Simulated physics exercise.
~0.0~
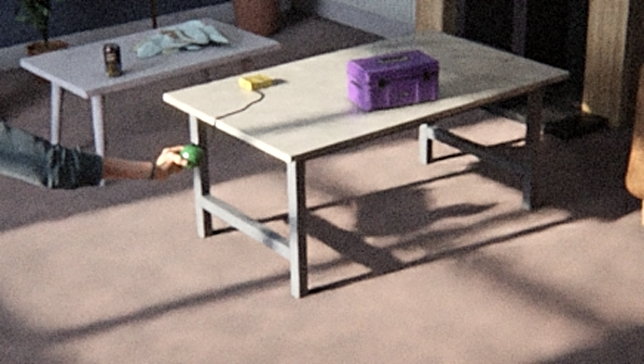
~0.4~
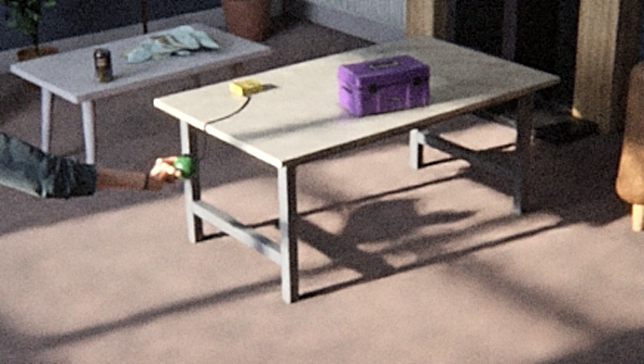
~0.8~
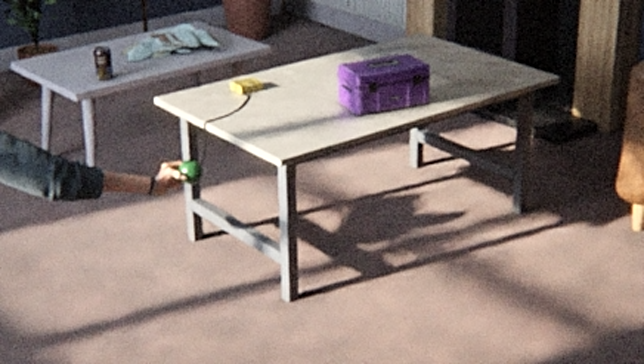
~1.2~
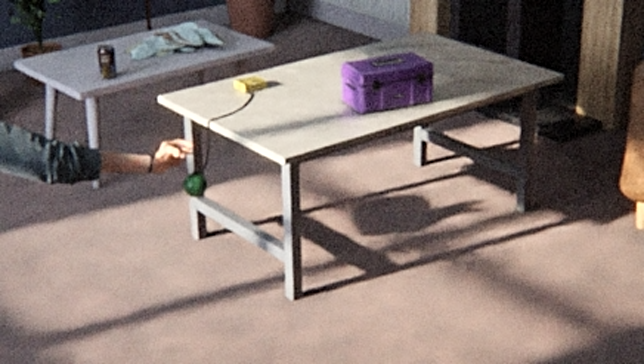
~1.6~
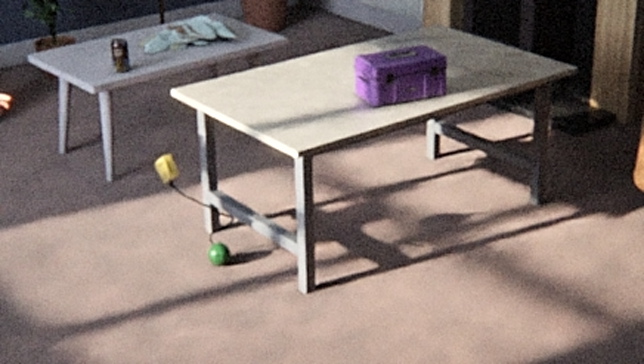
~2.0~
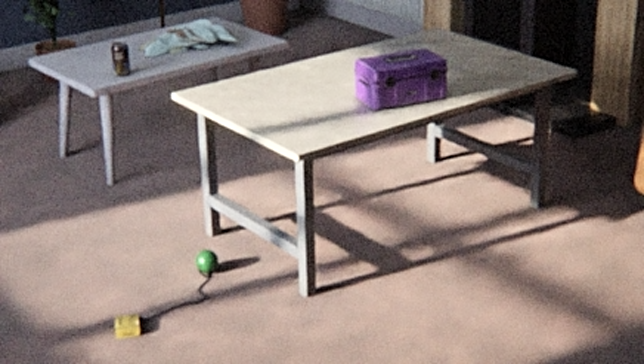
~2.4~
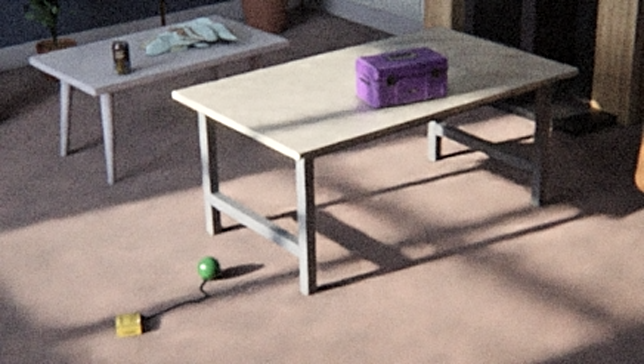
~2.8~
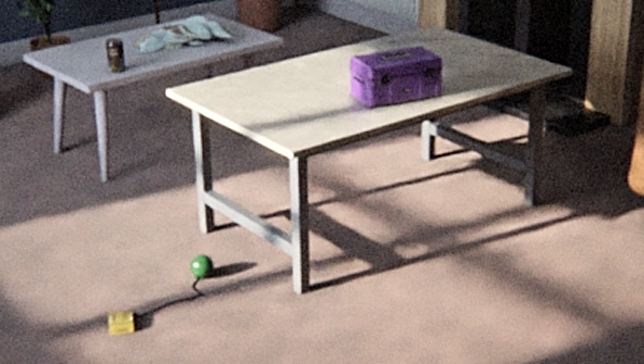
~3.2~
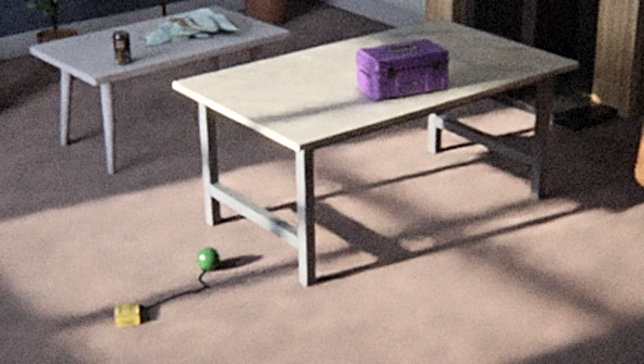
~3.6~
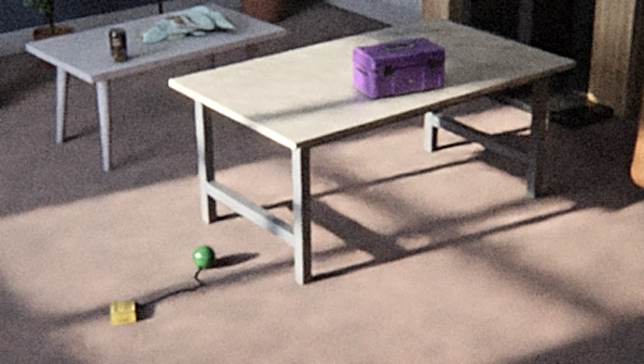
In a sunlit room with a carpeted floor, a purple toolbox and a small yellow box sit on a pale table, with a smaller table behind. At the left, a hand holds a green apple just past the table's end, a string running from it to the yellow box. The hand lowers the apple slightly, then lets go and draws back. The apple drops to the floor, and the yellow box is pulled over the edge after it. The box lands to the left of the apple, and both lie still, joined by the string, while the toolbox stays put.
